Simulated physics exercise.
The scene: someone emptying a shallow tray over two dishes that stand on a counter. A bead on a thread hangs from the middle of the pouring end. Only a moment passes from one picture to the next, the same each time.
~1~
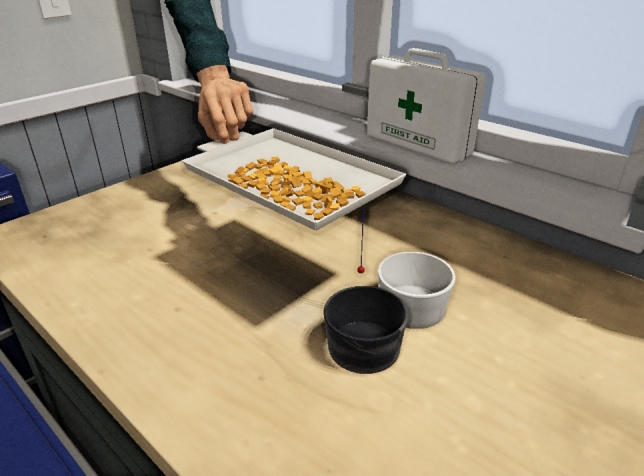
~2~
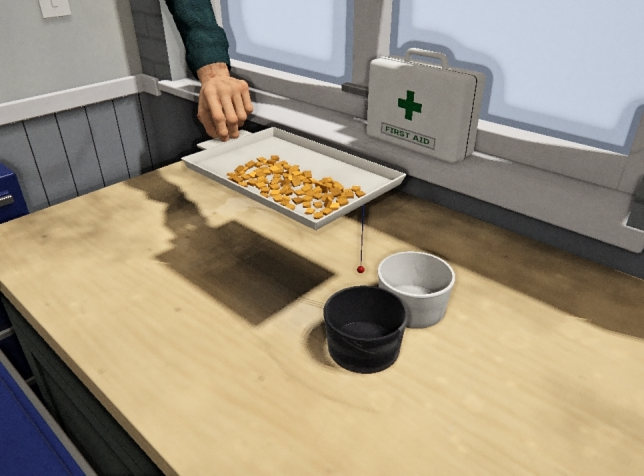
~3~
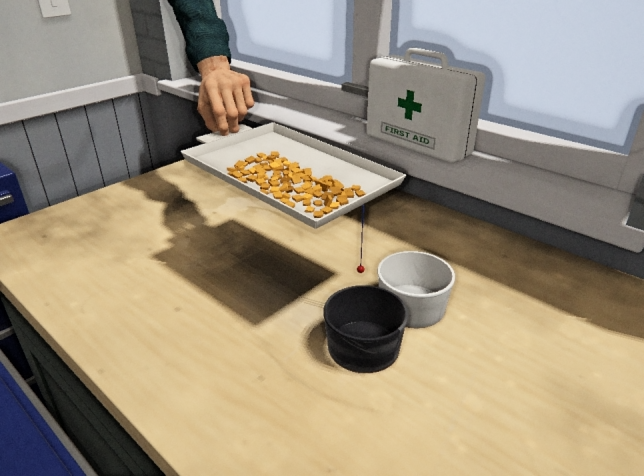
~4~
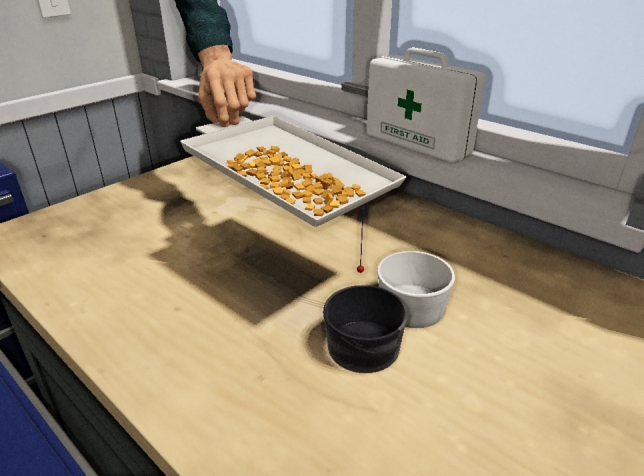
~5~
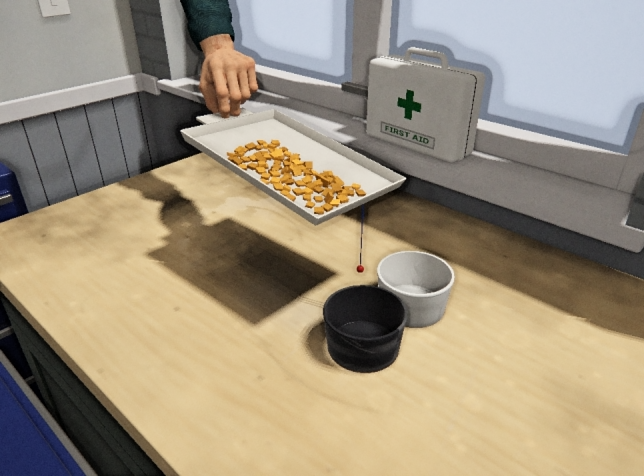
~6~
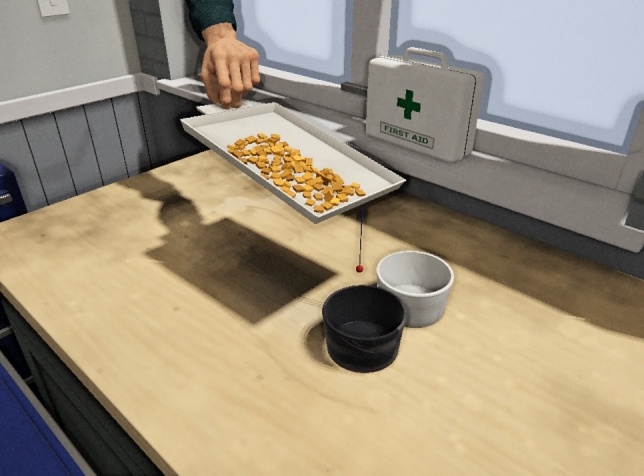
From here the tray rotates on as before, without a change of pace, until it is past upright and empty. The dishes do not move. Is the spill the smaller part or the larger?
Caught overall: More than half.
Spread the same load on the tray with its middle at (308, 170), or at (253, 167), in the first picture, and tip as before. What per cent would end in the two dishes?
Roughly 70 per cent, and 70 per cent.
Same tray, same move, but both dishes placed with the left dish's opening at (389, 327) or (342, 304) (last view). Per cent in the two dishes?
First some 0, then 100 per cent.
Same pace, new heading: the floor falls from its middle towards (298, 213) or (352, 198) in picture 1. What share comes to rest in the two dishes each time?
Near 10 % and 90 %.
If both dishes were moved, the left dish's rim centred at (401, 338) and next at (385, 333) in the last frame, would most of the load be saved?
First not half, then below a half.
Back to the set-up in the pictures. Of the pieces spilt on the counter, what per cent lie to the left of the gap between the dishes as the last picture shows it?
Close to 60 per cent.
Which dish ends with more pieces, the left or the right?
More ends in the dish on the right.
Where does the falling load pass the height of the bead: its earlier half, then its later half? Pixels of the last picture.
Around (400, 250) and then (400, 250).
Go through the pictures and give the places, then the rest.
The first picture shows corners of the pouring end near (316, 220) and (401, 174), level; middle of the load near (289, 182), small crackers; left dish near (397, 345); right dish near (446, 302); bead on its thread near (361, 270).
The second picture shows corners of the pouring end near (316, 219) and (401, 174), level; middle of the load near (288, 181).
The third picture shows corners of the pouring end near (316, 218) and (401, 175), tipped barely, lowest at the right corner; middle of the load near (288, 178).
The fourth picture shows corners of the pouring end near (317, 216) and (401, 176), tipped a little, lowest at the right corner; middle of the load near (289, 174).
The fifth picture shows corners of the pouring end near (317, 215) and (401, 178), tipped a little, lowest at the right corner; middle of the load near (289, 170).
The sixth picture shows corners of the pouring end near (318, 214) and (401, 179), tipped a little, lowest at the right corner; middle of the load near (290, 166); left dish near (396, 344); right dish near (444, 301).
Shortly afterwards, tray tipped steeply; all but a few on the tray; only a few in the right dish; only a few in the air.
Next, tray tipped right over; a little on the tray; near half in the right dish; a little outside both; near a quarter in the air.
Some moments later, tray tipped past a quarter turn; the bulk in the right dish; near a quarter outside both.
In the end, tray tipped past a quarter turn; none at all in the left dish; the bulk in the right dish; near a quarter outside both.
